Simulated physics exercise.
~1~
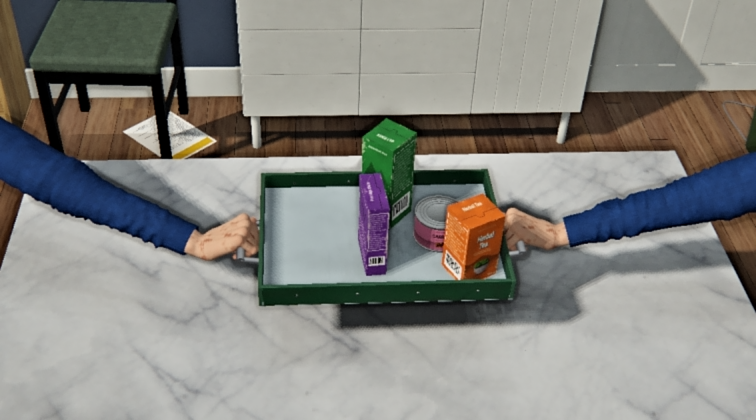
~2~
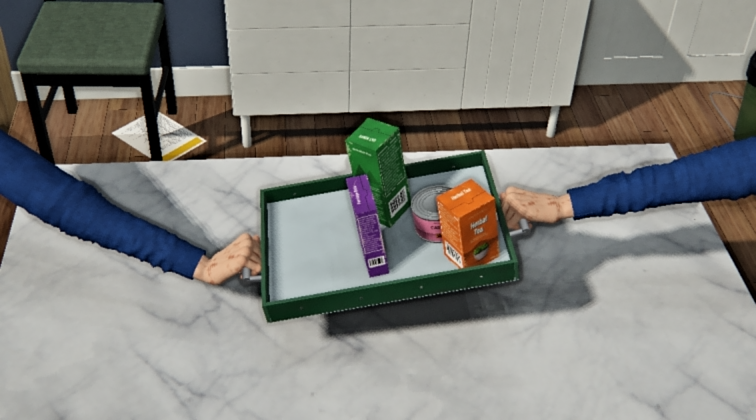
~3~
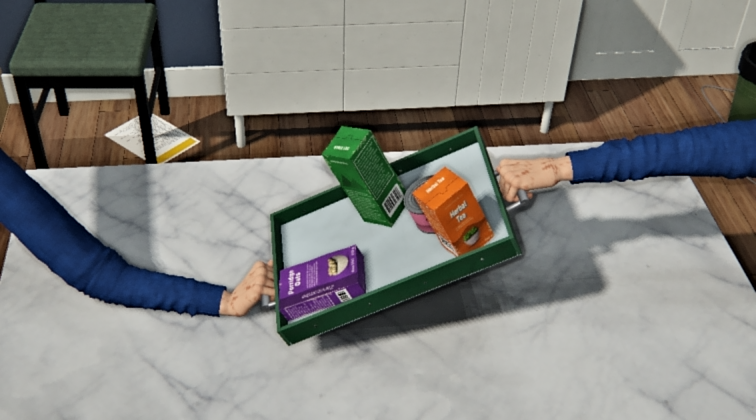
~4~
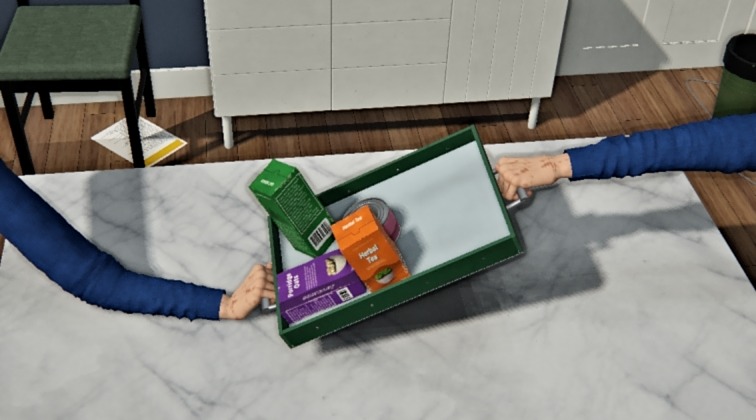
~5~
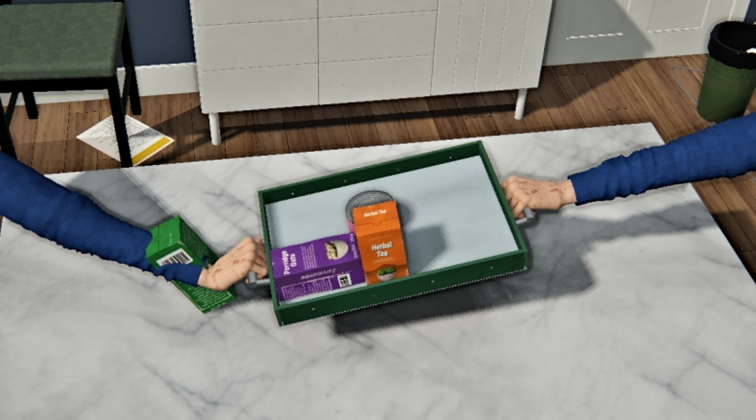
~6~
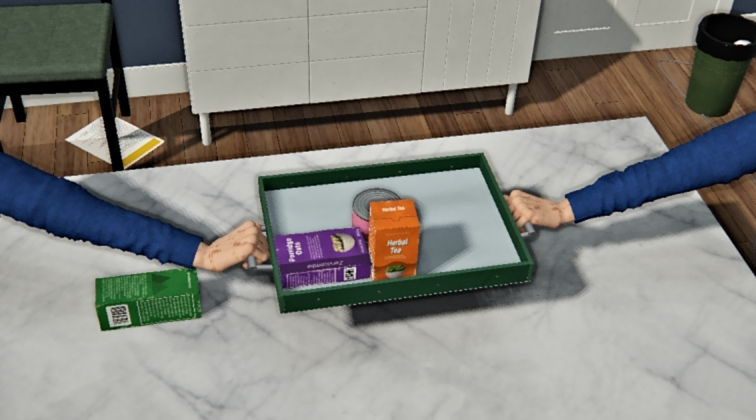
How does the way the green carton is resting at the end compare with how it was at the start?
At the start the green carton stands upright on the tray, but by the end it is lying on its side on the marble table to the left of the tray.
Two hands tilting a green tray left and levelling it, the purple packet toppling and the green carton falling onto the table.
